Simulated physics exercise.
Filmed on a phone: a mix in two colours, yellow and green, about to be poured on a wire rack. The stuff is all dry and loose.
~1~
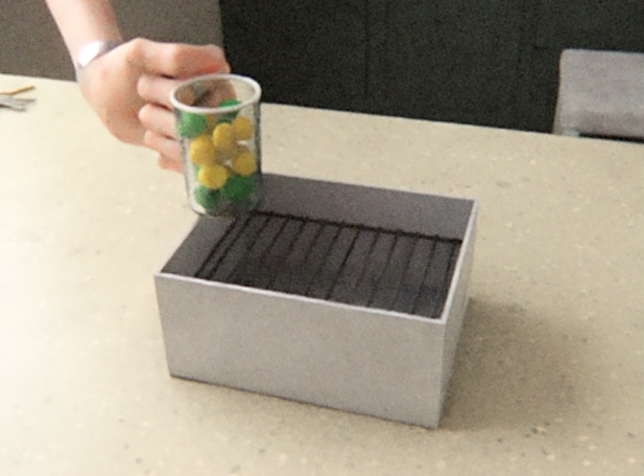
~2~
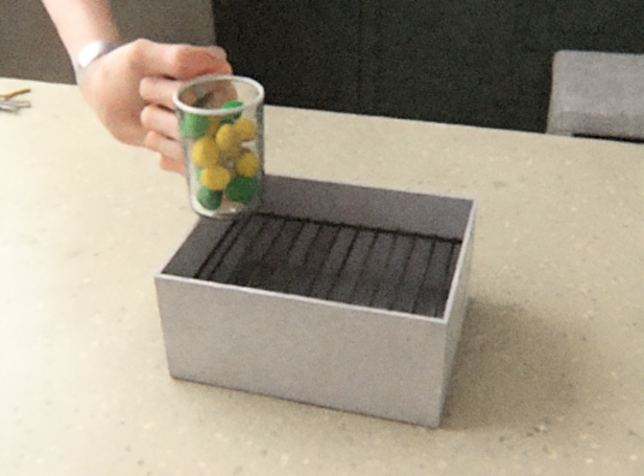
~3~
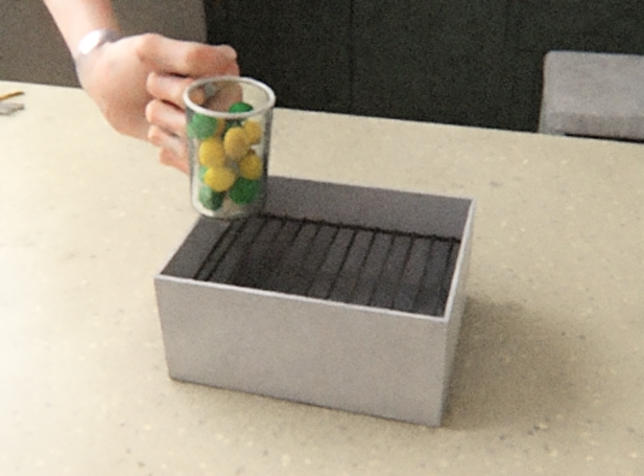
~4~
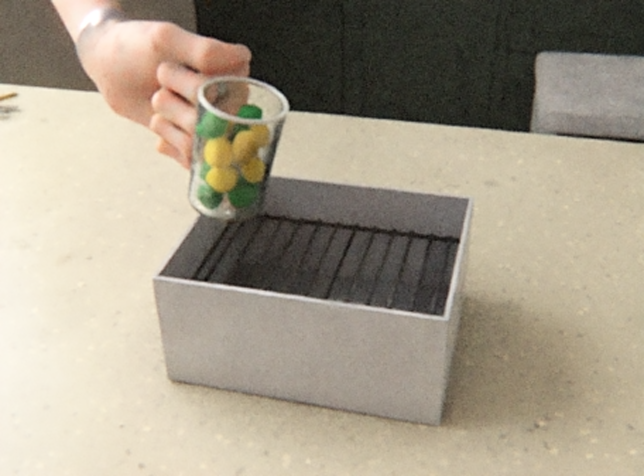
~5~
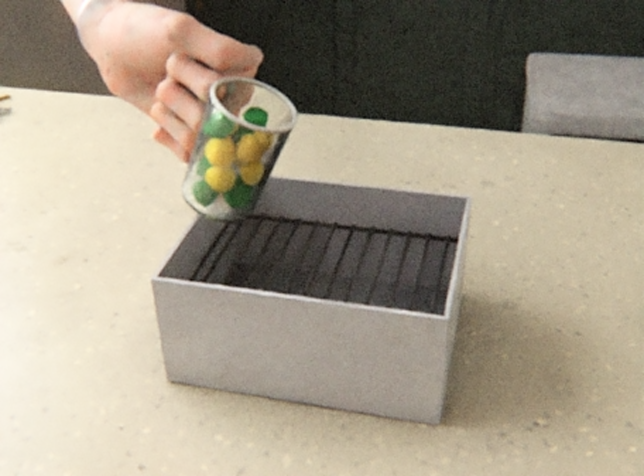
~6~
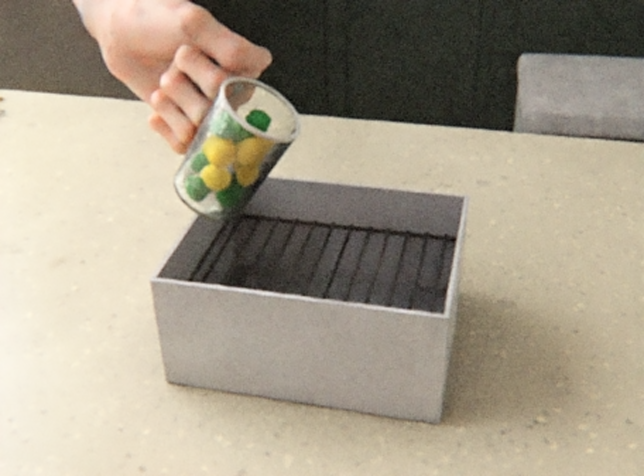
A hand holding a clear cup of yellow and green balls above a grey box with dark wires, gradually tilting it rightward.
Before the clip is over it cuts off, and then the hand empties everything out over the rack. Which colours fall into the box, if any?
Once poured, the yellow ones are stopped by the grid and the green ones are stopped by the grid.
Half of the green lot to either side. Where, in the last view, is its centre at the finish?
Once things stop moving, it sits roughly at (316, 281).
Then, 0.29 s on from there, yellow ones, the whole lot in the cup; green ones, the whole lot in the cup.
Then, 0.66 s on from there, yellow ones, the whole lot in the cup; green ones, the whole lot in the cup.
Then, 1.06 s on from there, yellow ones, all but a few in the cup, a little on or over the wires; green ones, near two thirds in the cup, near a quarter on or over the wires.
In the end, yellow ones, the whole lot on the wires, none at all under the rack; green ones, the whole lot on the wires, none at all under the rack.
